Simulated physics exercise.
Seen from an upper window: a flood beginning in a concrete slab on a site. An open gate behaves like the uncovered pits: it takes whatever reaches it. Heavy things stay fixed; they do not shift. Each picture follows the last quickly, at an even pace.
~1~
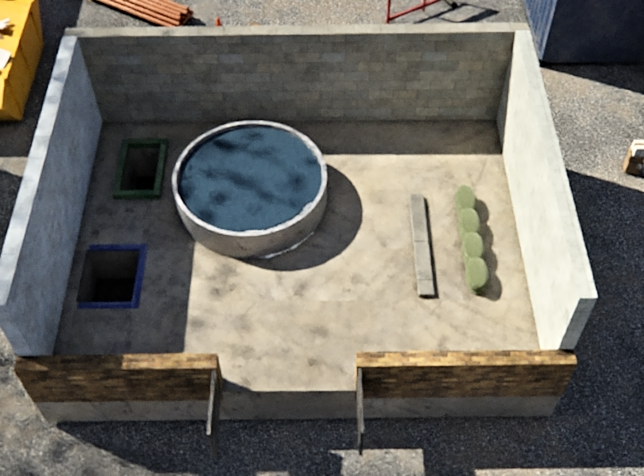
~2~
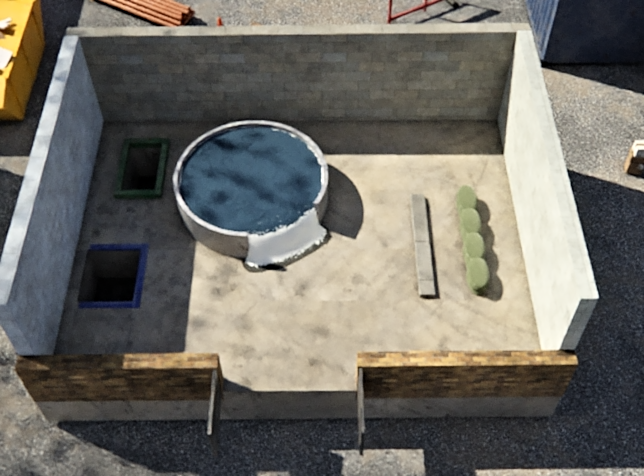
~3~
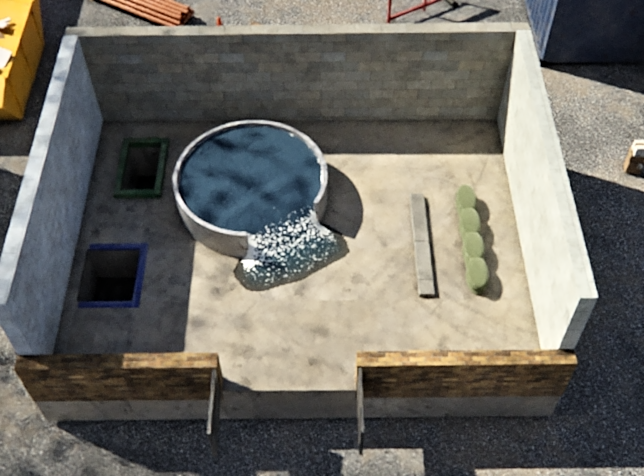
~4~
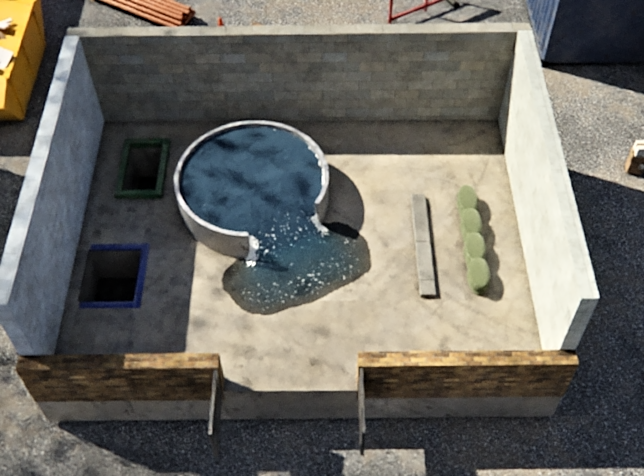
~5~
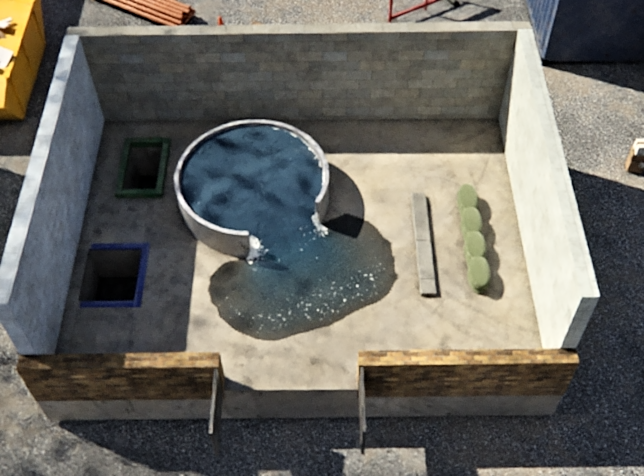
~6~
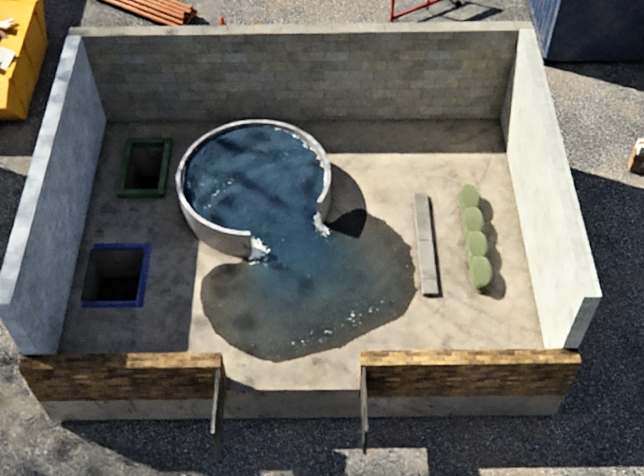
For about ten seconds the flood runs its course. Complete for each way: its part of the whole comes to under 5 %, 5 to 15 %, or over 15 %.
The gate's part comes to over 15 %; the green pit's part comes to under 5 %; the blue pit's part comes to under 5 %.
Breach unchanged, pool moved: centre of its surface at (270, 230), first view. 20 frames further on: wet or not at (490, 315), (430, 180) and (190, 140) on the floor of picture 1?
Soaked - unflooded - unflooded.
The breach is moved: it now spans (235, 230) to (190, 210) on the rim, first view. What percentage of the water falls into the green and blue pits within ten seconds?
Green 0 %, blue 40 %.
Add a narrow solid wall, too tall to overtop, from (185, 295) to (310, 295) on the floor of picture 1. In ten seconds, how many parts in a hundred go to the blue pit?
Roughly 12 per cent ends up in the blue pit.
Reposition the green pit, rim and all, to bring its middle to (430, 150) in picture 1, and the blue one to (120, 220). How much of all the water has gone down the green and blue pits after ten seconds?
Measured shares in per cent - green 4, blue 0.
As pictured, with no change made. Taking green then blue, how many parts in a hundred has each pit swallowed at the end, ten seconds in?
Approximate shares: 0 per cent and 0 per cent.
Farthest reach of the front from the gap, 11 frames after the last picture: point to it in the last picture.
At roughly (540, 374).
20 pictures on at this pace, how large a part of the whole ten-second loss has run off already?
Some 50 per cent.
A moment on, water covers 25 % of the floor; the gate 2 %, the green pit 0 %, the blue pit 0 %.
Next, water covers 35 % of the floor; the gate 8 %, the green pit 0 %, the blue pit 0 %.
Then, water covers 45 % of the floor; the gate 17 %, the green pit 0 %, the blue pit 0 %.
Later, water covers 55 % of the floor; the gate 27 %, the green pit 0 %, the blue pit 0 %.
In the end, water covers 70 % of the floor; the gate 35 %, the green pit 0 %, the blue pit 1 %.
